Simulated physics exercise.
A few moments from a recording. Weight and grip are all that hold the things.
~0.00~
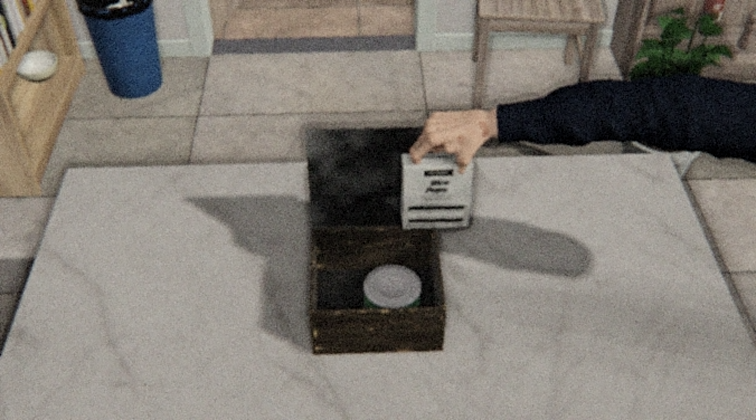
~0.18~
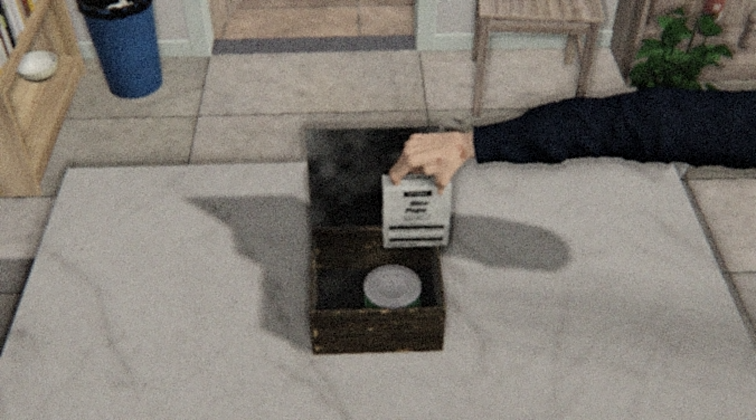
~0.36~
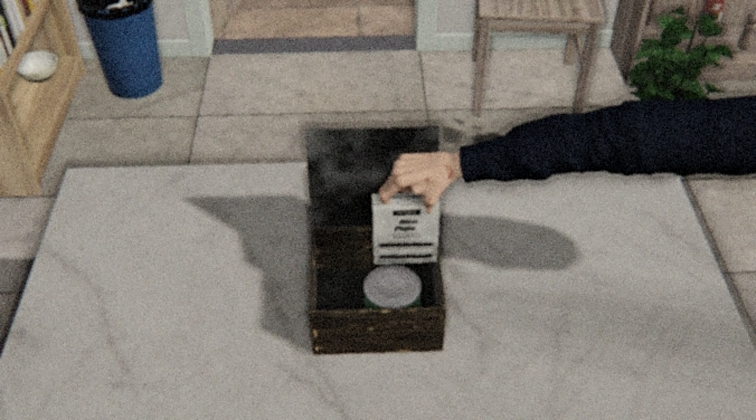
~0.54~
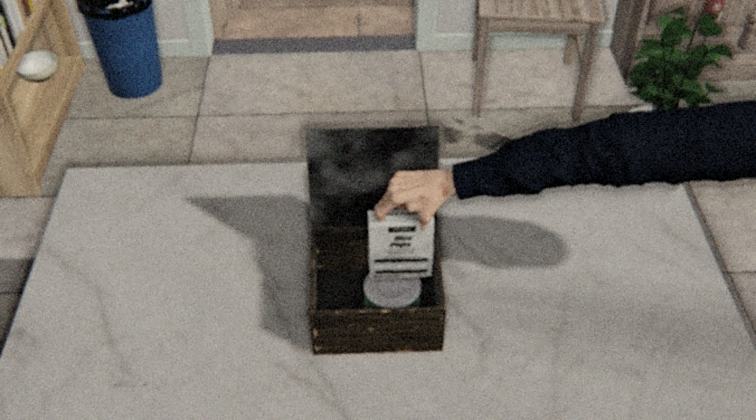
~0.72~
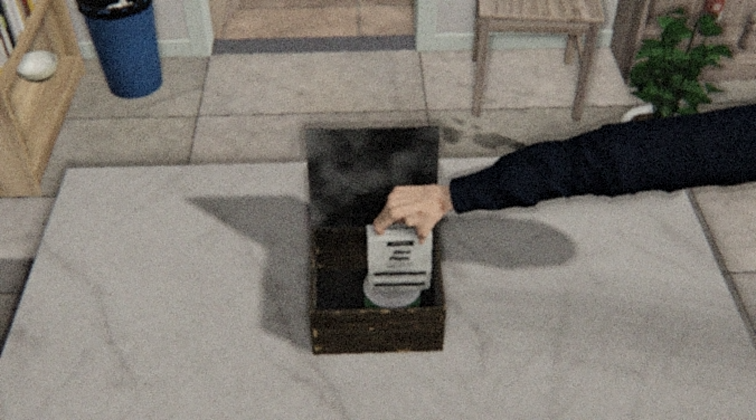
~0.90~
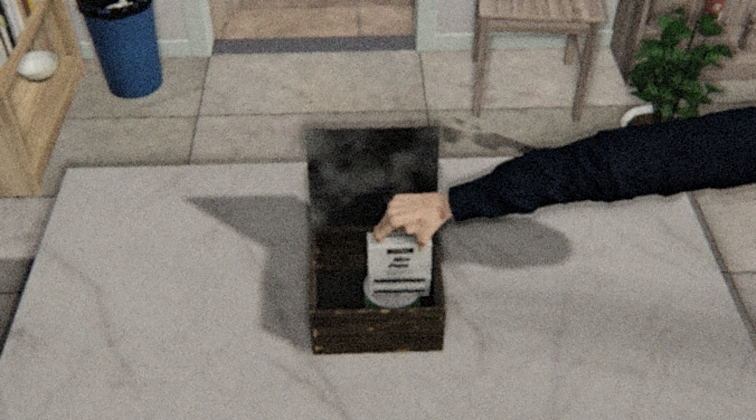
A hand in a dark sleeve lowered a small white packet with black print into an open wooden box on a marble table, bringing it down in front of the lid, over a round pale-topped tub.
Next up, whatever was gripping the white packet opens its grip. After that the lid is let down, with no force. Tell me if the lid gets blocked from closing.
Can't come down.
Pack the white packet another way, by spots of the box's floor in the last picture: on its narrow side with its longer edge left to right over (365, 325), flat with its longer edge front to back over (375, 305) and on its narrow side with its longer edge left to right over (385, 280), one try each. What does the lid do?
Going in order, the lid is left partly open, then comes down all the way, then comes down all the way.
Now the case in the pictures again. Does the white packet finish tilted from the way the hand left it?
Looking at the last picture, it sits at an angle.
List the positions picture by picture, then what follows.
The first picture shows coming down; white packet (436, 191); green tub (392, 296).
The second picture shows coming down; white packet (416, 211); green tub (392, 296).
The third picture shows coming down; white packet (405, 229); green tub (392, 296).
The fourth picture shows coming down; white packet (400, 245); green tub (392, 296).
The fifth picture shows coming down; white packet (399, 258).
The sixth picture shows in place under the hand; white packet (399, 265).
After 2.20 s, lid 82° above the rim.
After 2.60 s, lid 46° above the rim.
After 2.90 s, lid 18° above the rim; white packet tipped 49° from how it was near (401, 294).
At rest (3.6 s), lid 13° above the rim; tipped over in the box, white packet; green tub in place. Seen from the same camera at the end, white packet near (400, 291).
